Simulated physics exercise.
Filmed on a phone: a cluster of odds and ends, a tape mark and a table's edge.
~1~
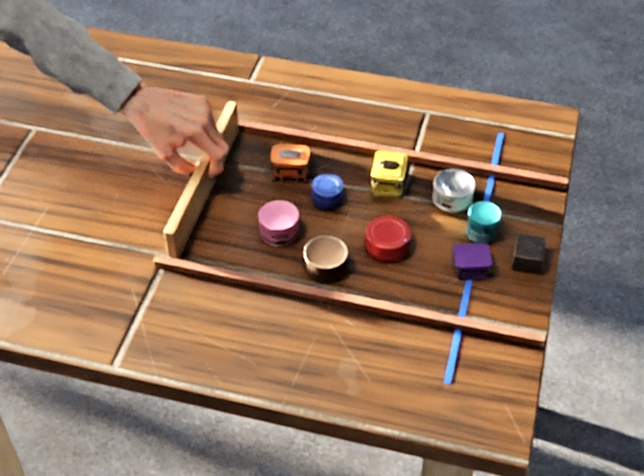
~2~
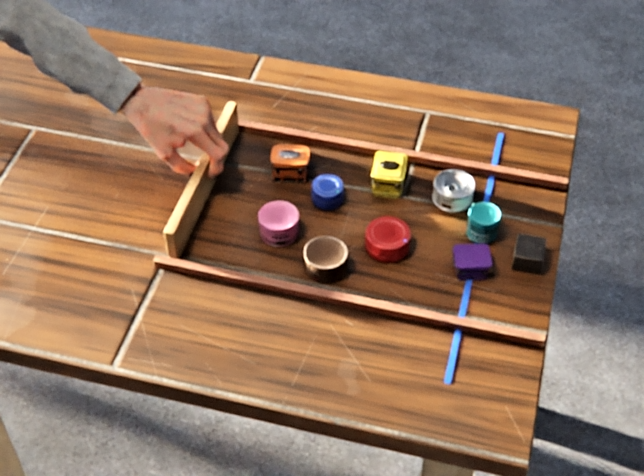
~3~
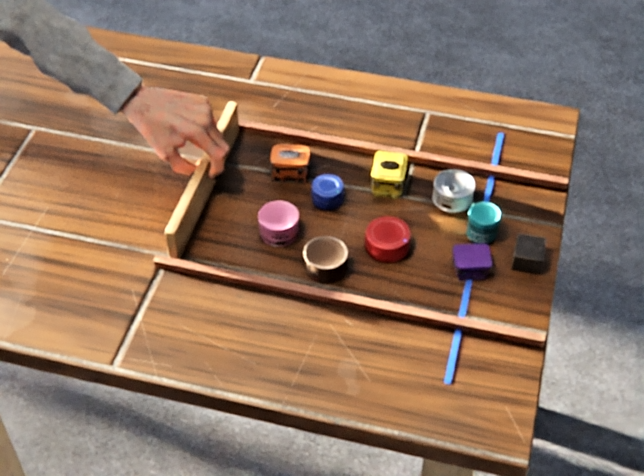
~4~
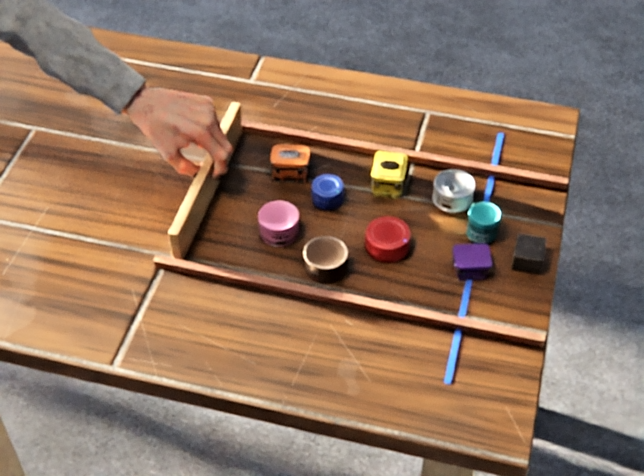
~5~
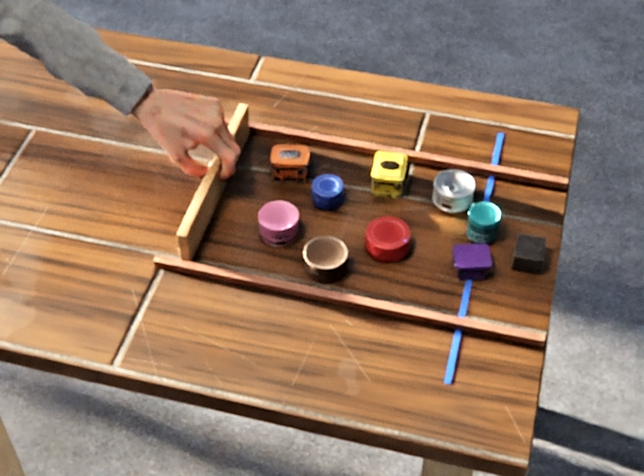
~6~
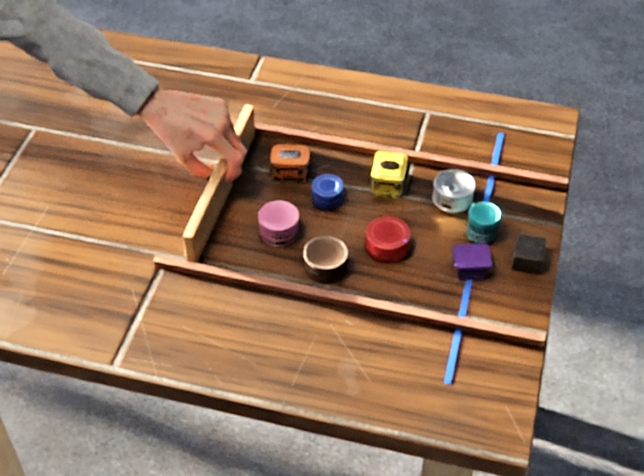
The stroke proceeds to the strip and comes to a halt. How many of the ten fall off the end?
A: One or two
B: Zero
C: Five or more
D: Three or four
Option A: One or two.
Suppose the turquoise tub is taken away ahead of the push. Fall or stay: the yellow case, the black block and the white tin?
The yellow case survives, the black block comes down, the white tin is lost.
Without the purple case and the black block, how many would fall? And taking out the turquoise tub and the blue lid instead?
Fallen: 1 in the first try, 2 in the other.
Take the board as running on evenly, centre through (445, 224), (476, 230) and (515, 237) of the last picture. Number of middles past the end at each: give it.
0, 2, 6.
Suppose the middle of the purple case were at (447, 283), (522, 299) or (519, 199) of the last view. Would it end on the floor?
One after another, it keeps its place; keeps its place; fails to stay.
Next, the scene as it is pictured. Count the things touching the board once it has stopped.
Count: 4.
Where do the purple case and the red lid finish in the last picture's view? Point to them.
Near (535, 297) and (537, 262).
Soon after, none off yet; black block at rest near (529, 254); turquoise tub at rest near (483, 223); purple case at rest near (472, 262).
At rest, the number that fall off is one or two; fallen, white tin and black block.
